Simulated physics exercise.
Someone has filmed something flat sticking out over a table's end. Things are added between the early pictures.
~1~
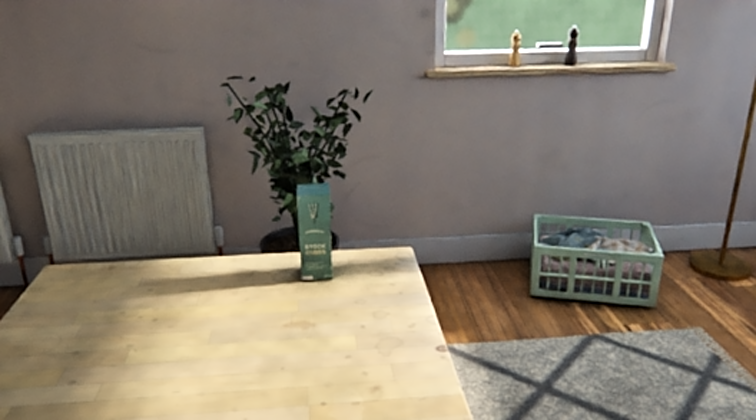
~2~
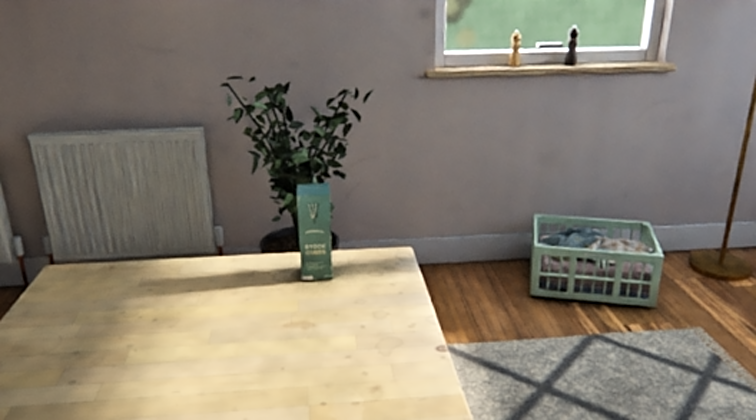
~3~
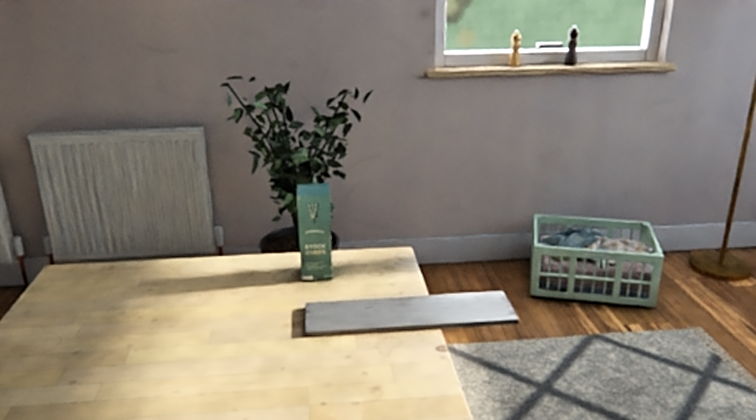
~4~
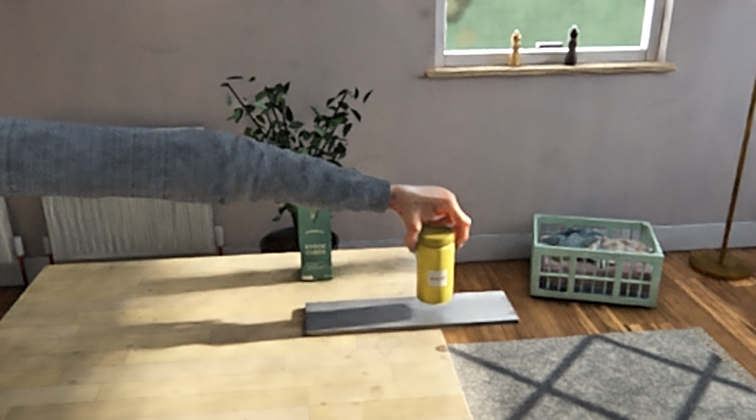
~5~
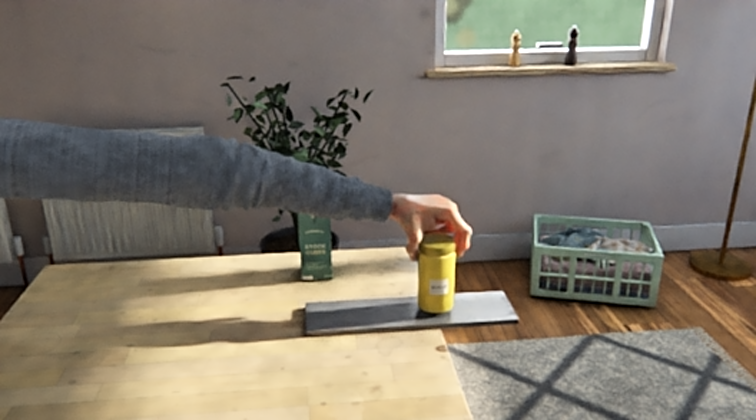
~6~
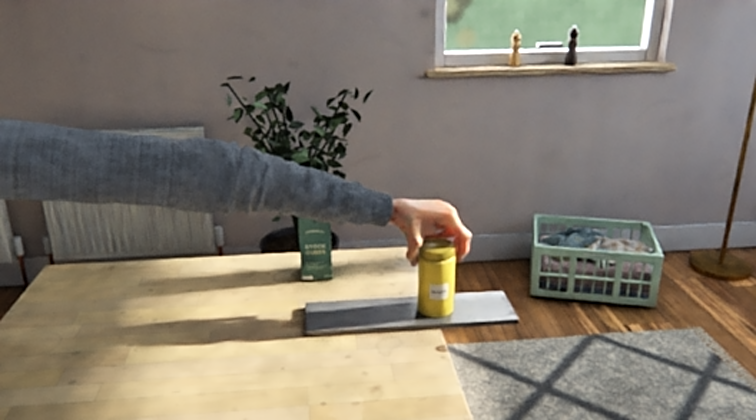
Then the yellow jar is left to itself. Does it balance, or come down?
The plank keeps its balance.
Then, 0.30 s past the last view, nothing moves.
Then, 0.70 s past the last view, yellow jar resting near (436, 278).
Finally, all 3 still in place. Final places as the last picture's camera would see them, yellow jar near (436, 278). The plank stays on the table.
